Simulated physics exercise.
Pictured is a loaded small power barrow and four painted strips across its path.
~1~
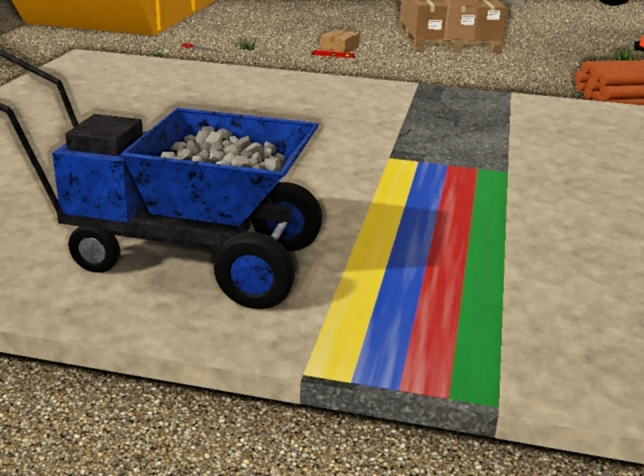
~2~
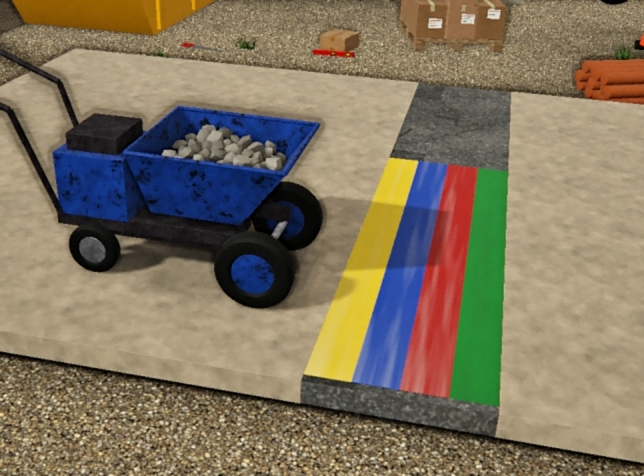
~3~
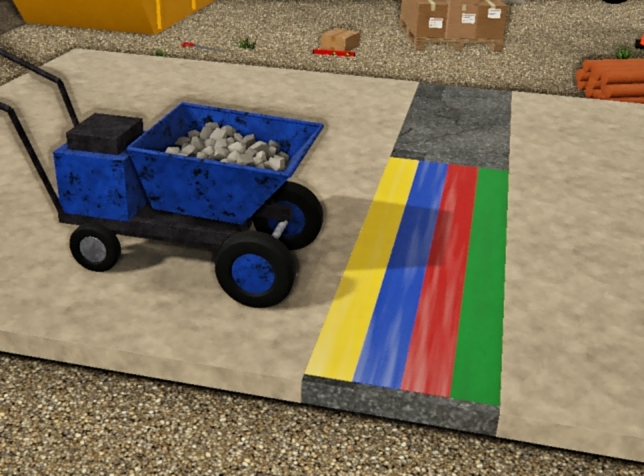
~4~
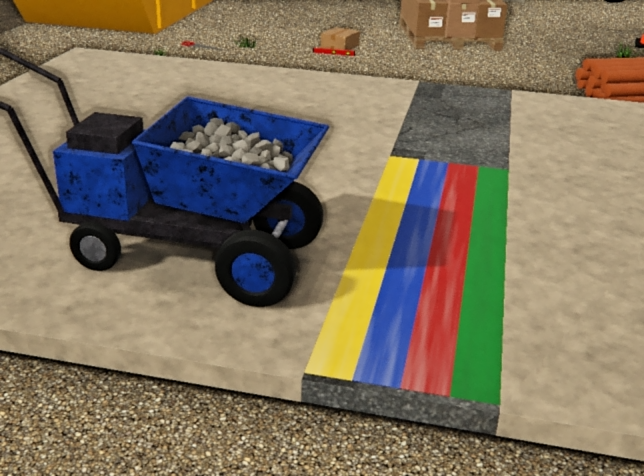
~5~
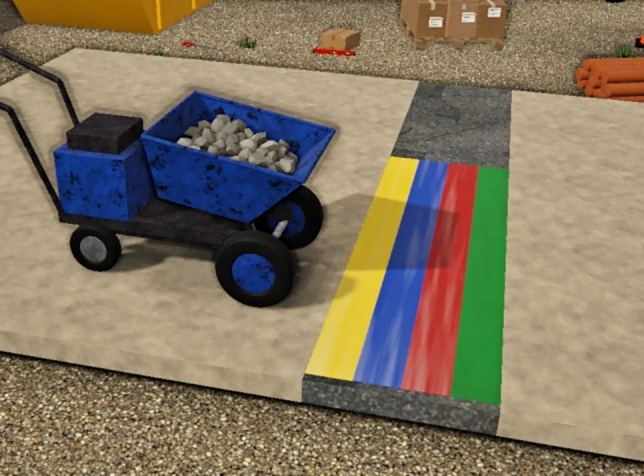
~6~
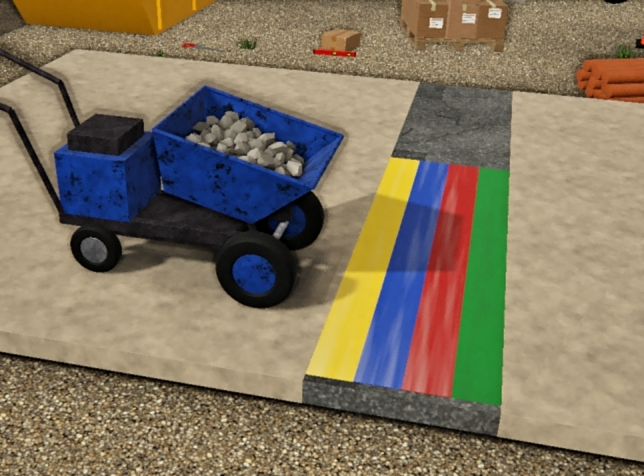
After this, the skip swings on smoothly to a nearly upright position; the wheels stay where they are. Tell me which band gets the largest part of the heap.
I would say the blue band gets the largest part.
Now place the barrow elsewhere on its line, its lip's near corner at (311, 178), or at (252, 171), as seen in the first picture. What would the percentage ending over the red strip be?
Roughly 40 per cent, then roughly 10 per cent.
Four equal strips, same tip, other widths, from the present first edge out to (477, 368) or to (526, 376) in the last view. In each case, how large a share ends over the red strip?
30 and 20 in a hundred.
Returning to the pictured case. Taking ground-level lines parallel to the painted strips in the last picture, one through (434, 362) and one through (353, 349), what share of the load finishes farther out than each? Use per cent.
In order: 30 percent, then 80 percent.
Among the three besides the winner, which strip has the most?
Second place goes to that red strip.
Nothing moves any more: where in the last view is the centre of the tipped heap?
Around (417, 291), give or take.
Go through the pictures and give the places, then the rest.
Lip of the skip at (283, 174), level; top of the load at (217, 157), broken stones; yellow strip at (339, 344); blue strip at (384, 351); red strip at (430, 358); green strip at (477, 366), in the first picture.
Lip of the skip at (285, 174), level; top of the load at (218, 156), in the second picture.
Lip of the skip at (289, 175), tipped barely; top of the load at (222, 145), in the third picture.
Lip of the skip at (295, 177), tipped a little; top of the load at (212, 150), in the fourth picture.
Lip of the skip at (303, 182), tipped a little; top of the load at (201, 144), in the fifth picture.
Lip of the skip at (313, 188), tipped a little; top of the load at (210, 140); yellow strip at (341, 343); blue strip at (386, 350); red strip at (432, 357); green strip at (479, 364), in the sixth picture.
Soon after the last picture, skip tipped steeply; all in the skip.
A little later, skip tipped steeply; nearly all in the skip; a small part over the blue strip; a stray few falling.
Later still, skip tipped right over; about a third in the skip; a stray few over the yellow strip; about a third over the blue strip; about a quarter over the red strip; a small part over the green strip; a stray few off the paint.
By the end, skip tipped right over; a small part in the skip; a small part over the yellow strip; about a third over the blue strip; about a quarter over the red strip; a small part over the green strip; a stray few off the paint.
